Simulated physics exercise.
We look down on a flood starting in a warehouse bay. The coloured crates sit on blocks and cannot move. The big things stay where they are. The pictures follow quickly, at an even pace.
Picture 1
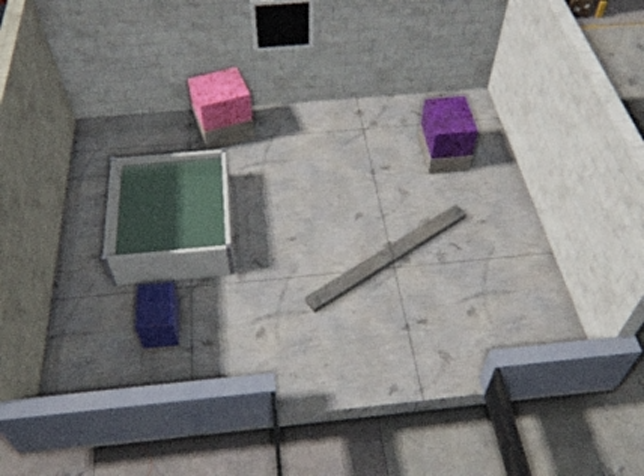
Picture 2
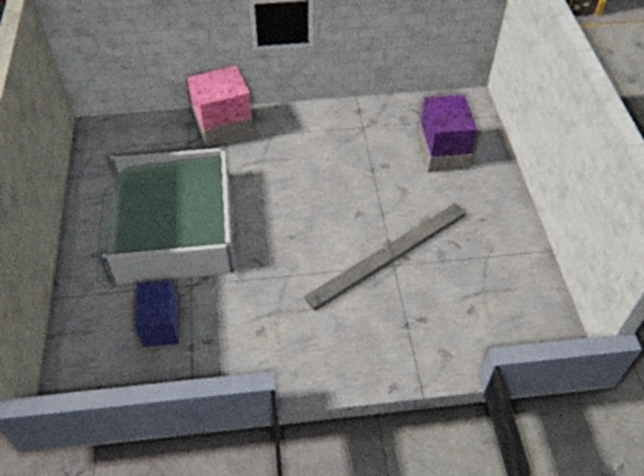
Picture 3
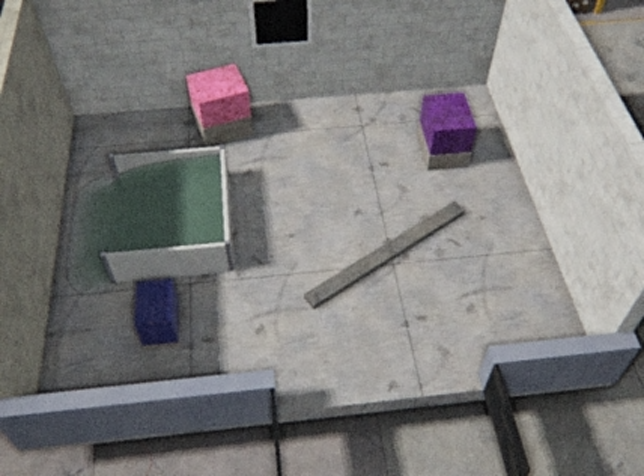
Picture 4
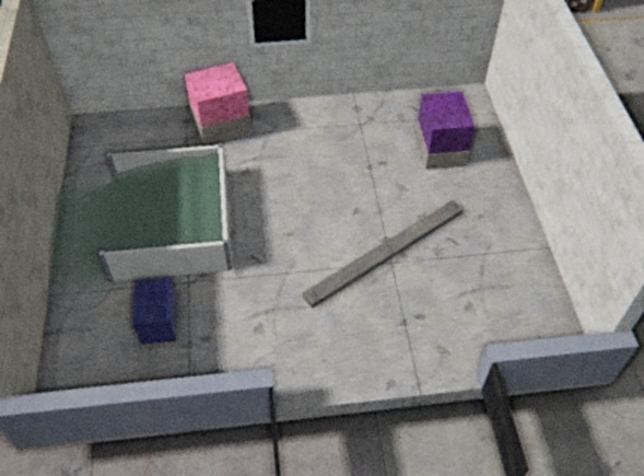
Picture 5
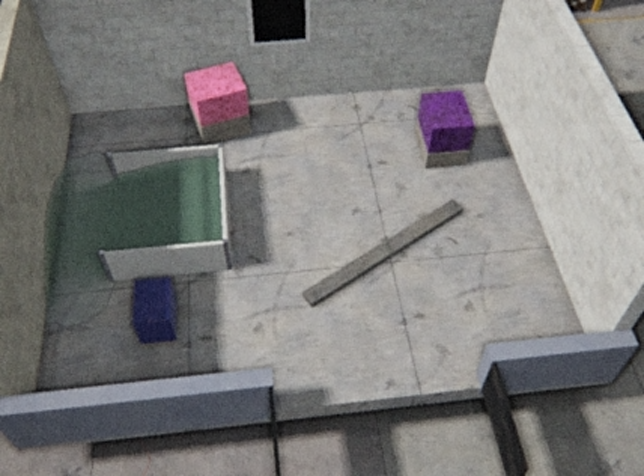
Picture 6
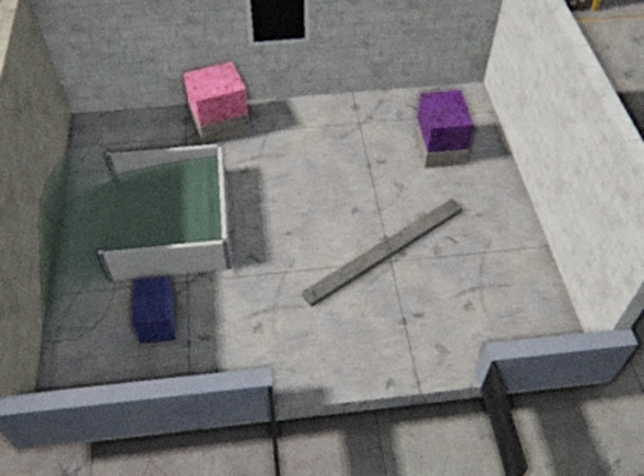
Warehouse bay from above, green water pouring from the open left side of a tank and spreading across the floor to the left wall.
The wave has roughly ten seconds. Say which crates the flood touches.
One by one: The blue crate is wetted; the purple crate escapes dry; the pink crate escapes dry.
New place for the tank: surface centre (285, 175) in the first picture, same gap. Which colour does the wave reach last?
Last comes the purple crate.
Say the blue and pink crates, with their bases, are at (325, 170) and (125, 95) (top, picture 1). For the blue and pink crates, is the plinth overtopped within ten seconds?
Blue escapes it, pink keeps dry.
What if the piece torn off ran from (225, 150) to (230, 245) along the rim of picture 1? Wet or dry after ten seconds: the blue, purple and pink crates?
In short: Blue crate is safe, purple crate stays dry, pink crate keeps dry.
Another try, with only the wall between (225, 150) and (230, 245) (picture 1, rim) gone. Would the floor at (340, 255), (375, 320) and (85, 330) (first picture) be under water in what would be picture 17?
As listed: Flooded, wet, not flooded.
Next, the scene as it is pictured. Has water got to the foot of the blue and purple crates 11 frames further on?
Blue water there, purple untouched.
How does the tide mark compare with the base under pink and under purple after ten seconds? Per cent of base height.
About 60 and 20 per cent.
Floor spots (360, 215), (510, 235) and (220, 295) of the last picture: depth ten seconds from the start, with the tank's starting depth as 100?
In that order: 6, 8 and 4 per cent.
A moment on, water covers 15 % of the floor; the blue crate not reached, the purple crate not reached, the pink crate not reached.
Next, water covers 20 % of the floor; the blue crate water round its plinth, the purple crate not reached, the pink crate water round its plinth.
Then, water covers 40 % of the floor; the blue crate water round its plinth, the purple crate not reached, the pink crate water round its plinth.
Later, water covers 75 % of the floor; the blue crate water round its plinth, the purple crate water round its plinth, the pink crate water round its plinth.
In the end, water covers 95 % of the floor; the blue crate was topped, the purple crate stayed above the water, the pink crate stayed above the water.
